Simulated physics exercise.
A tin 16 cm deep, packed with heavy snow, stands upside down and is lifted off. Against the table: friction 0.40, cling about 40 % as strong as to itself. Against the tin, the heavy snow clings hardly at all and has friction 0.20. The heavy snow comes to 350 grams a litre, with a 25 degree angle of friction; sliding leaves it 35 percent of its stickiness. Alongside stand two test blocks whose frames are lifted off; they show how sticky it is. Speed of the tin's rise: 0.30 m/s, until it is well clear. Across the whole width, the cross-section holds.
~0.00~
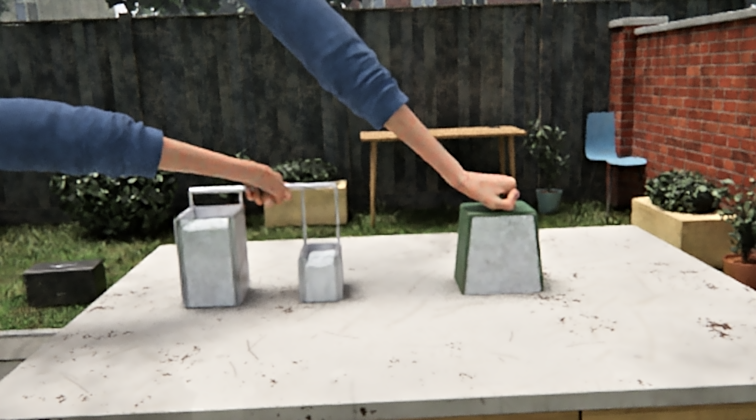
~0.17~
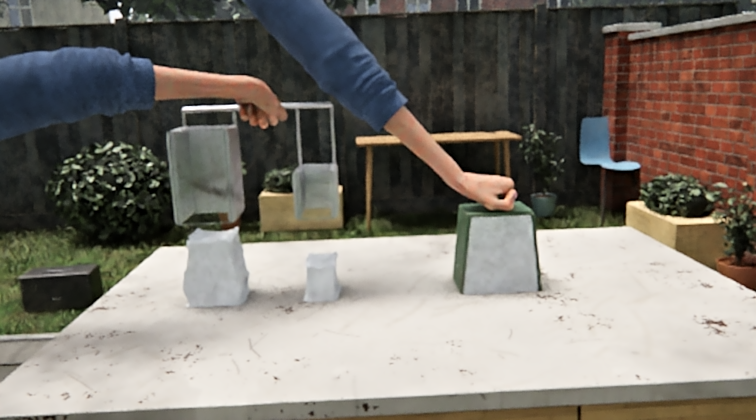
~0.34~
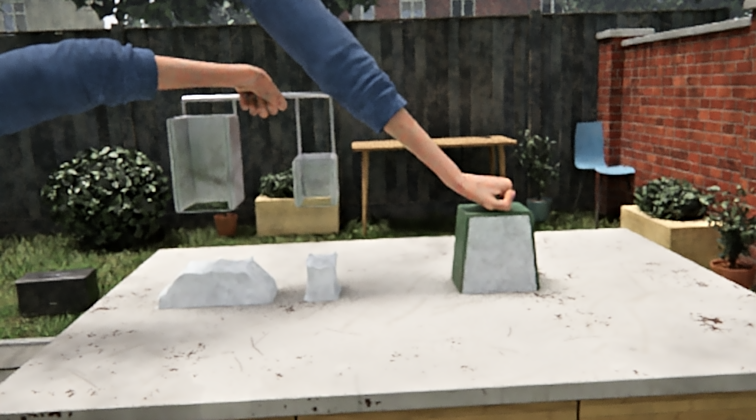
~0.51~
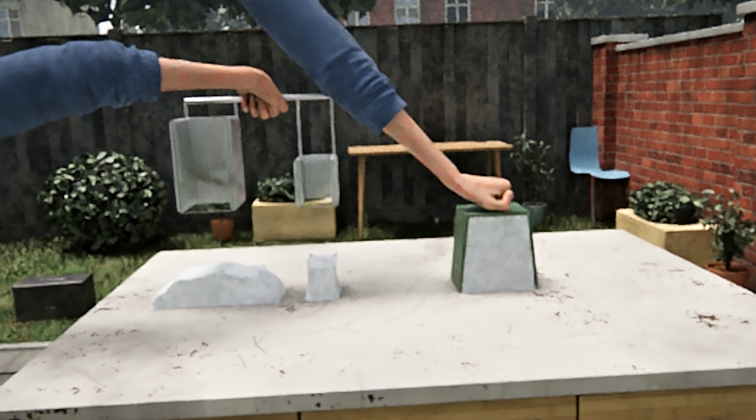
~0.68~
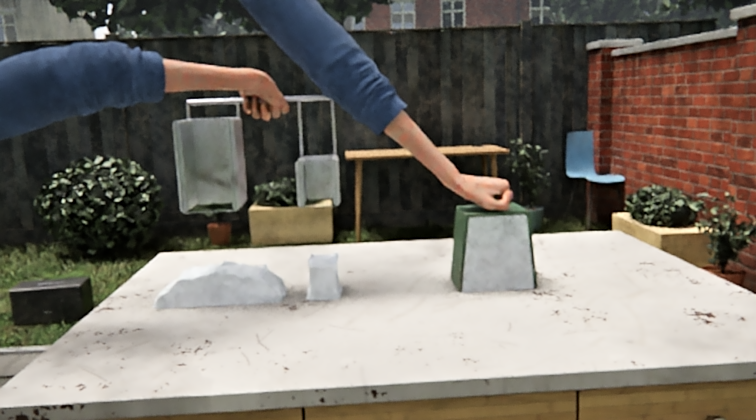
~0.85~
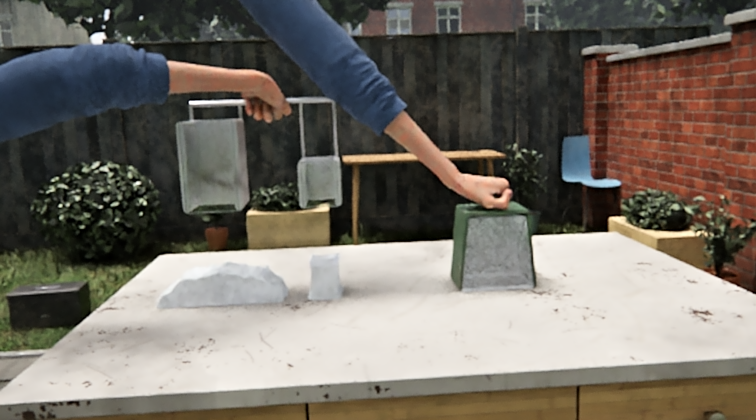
A hand lifts two clear holders off snow blocks, and the left block slumps low.
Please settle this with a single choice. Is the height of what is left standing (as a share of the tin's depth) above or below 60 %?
The height of what is left standing (as a share of the tin's depth) comes out below.
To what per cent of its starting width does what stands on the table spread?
Some 210 %.
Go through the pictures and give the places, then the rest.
In the first picture, top corner of the tin at (533, 215), not yet moved; highest point of the heavy snow at (530, 216); test blocks 16 cm, 7.8 cm high (left to right).
In the second picture, top corner of the tin at (531, 215), not yet moved; highest point of the heavy snow at (527, 216); test blocks 14 cm, 7.8 cm high (left to right).
In the third picture, top corner of the tin at (529, 215), not yet moved; highest point of the heavy snow at (525, 216); test blocks 7.8 cm, 7.7 cm high (left to right).
In the fourth picture, top corner of the tin at (527, 215), not yet moved; highest point of the heavy snow at (524, 216); test blocks 7.3 cm, 7.7 cm high (left to right).
In the fifth picture, top corner of the tin at (526, 215), not yet moved; highest point of the heavy snow at (523, 216); test blocks 7.3 cm, 7.7 cm high (left to right).
In the sixth picture, top corner of the tin at (526, 213), moved 4 mm; highest point of the heavy snow at (478, 219); test blocks 7.3 cm, 7.7 cm high (left to right).
By 1.14 s, the tin is up by 8.7 cm.
By 1.47 s, the tin is up by 19 cm; what stands on the table is 52 % of the tin's depth.
By 1.81 s, the tin is up by 28 cm; what stands on the table is 52 % of the tin's depth.
By 2.15 s, the tin is up by 28 cm; what stands on the table is 52 % of the tin's depth.
By 2.25 s, at the end, the tin is up by 28 cm; what stands on the table is 52 % of the tin's depth.
